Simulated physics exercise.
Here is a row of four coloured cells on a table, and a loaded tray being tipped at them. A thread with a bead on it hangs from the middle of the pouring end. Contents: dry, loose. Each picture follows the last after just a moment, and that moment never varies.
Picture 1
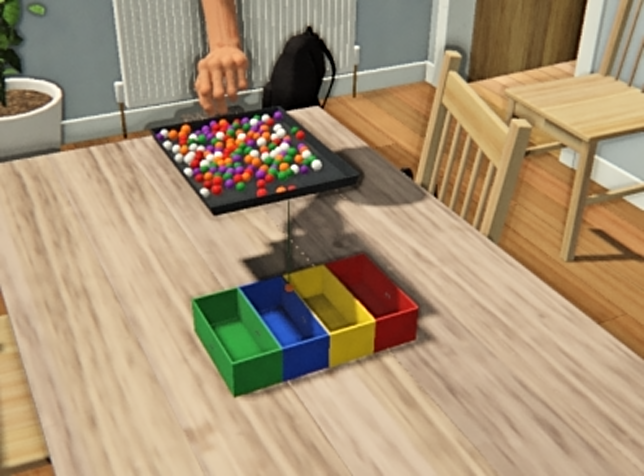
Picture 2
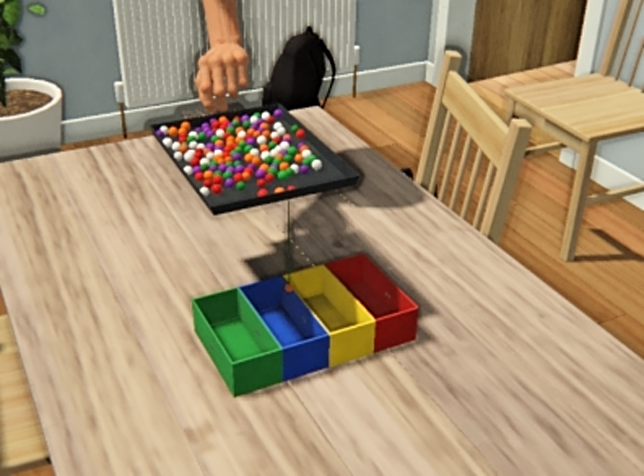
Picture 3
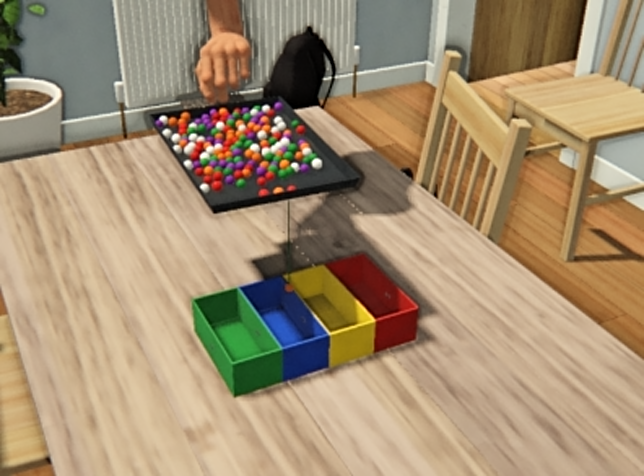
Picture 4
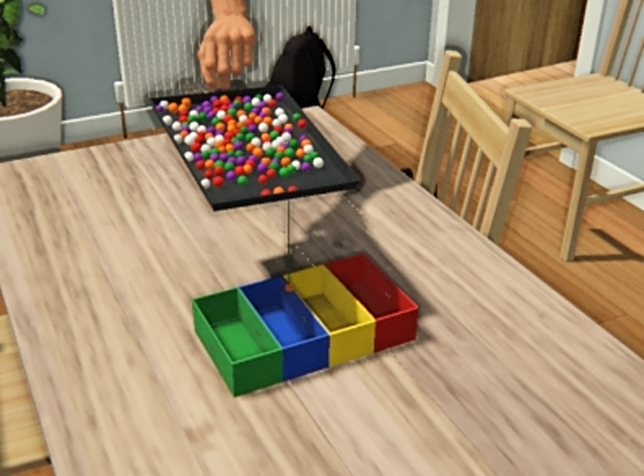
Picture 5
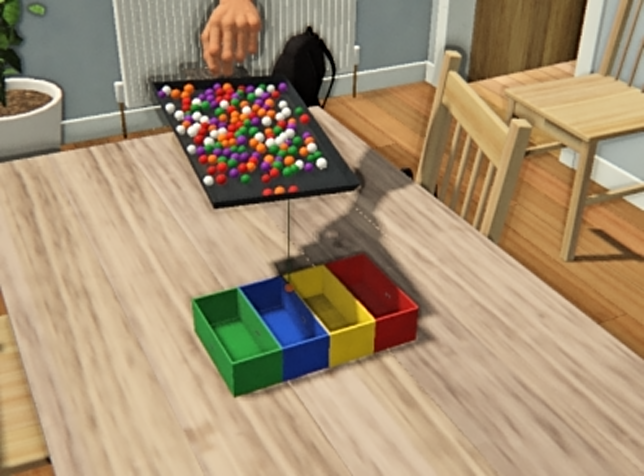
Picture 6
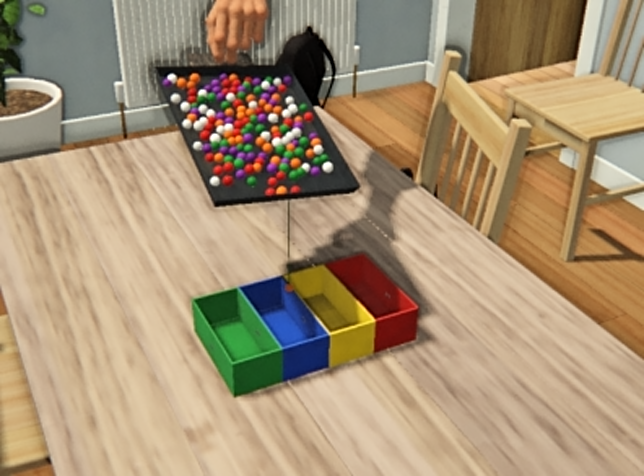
To begin with, a hand is at the far end of a dark tray of colourful beads, held level above green, blue, yellow and red compartments on a wooden table. The hand then raises the far end, gradually steepening the tray, and the beads begin shifting slightly towards its lower near edge.
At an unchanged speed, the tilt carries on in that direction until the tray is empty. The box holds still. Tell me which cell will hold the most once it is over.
The red cell will hold the most.
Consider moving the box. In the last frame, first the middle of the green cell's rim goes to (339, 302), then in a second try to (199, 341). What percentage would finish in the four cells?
It would be roughly 90 per cent in the first placement and roughly 60 per cent in the second.
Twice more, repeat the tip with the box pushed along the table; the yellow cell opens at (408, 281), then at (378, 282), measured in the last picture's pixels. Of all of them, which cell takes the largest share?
For the first spot the answer is the cell in blue, and for the second spot it is the blue cell.
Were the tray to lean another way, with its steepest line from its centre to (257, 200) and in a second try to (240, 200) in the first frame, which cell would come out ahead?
Try 1 - the green cell. Try 2 - green.
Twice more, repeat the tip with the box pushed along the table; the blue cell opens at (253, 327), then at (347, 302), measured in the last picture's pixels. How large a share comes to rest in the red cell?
First 50 per cent, second 0 per cent.
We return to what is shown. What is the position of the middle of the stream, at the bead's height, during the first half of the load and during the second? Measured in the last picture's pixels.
First close to (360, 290), next close to (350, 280).
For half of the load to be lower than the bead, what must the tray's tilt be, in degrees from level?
Roughly 85 degrees from level.
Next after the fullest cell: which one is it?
Place 2: The yellow one.
Shortly afterwards, tray tipped steeply; near half on the tray; a little in the red cell; a little in the yellow cell; only a few in the blue cell; near a quarter falling or outside the box.
Next, tray tipped past a quarter turn; near half in the red cell; near a third in the yellow cell; only a few in the blue cell; only a few in the green cell; a little falling or outside the box.
Some moments later, tray tipped past a quarter turn; near half in the red cell; near a third in the yellow cell; only a few in the blue cell; only a few in the green cell; a little falling or outside the box.
In the end, tray tipped past a quarter turn; near half in the red cell; near a third in the yellow cell; only a few in the blue cell; only a few in the green cell; a little outside the box.
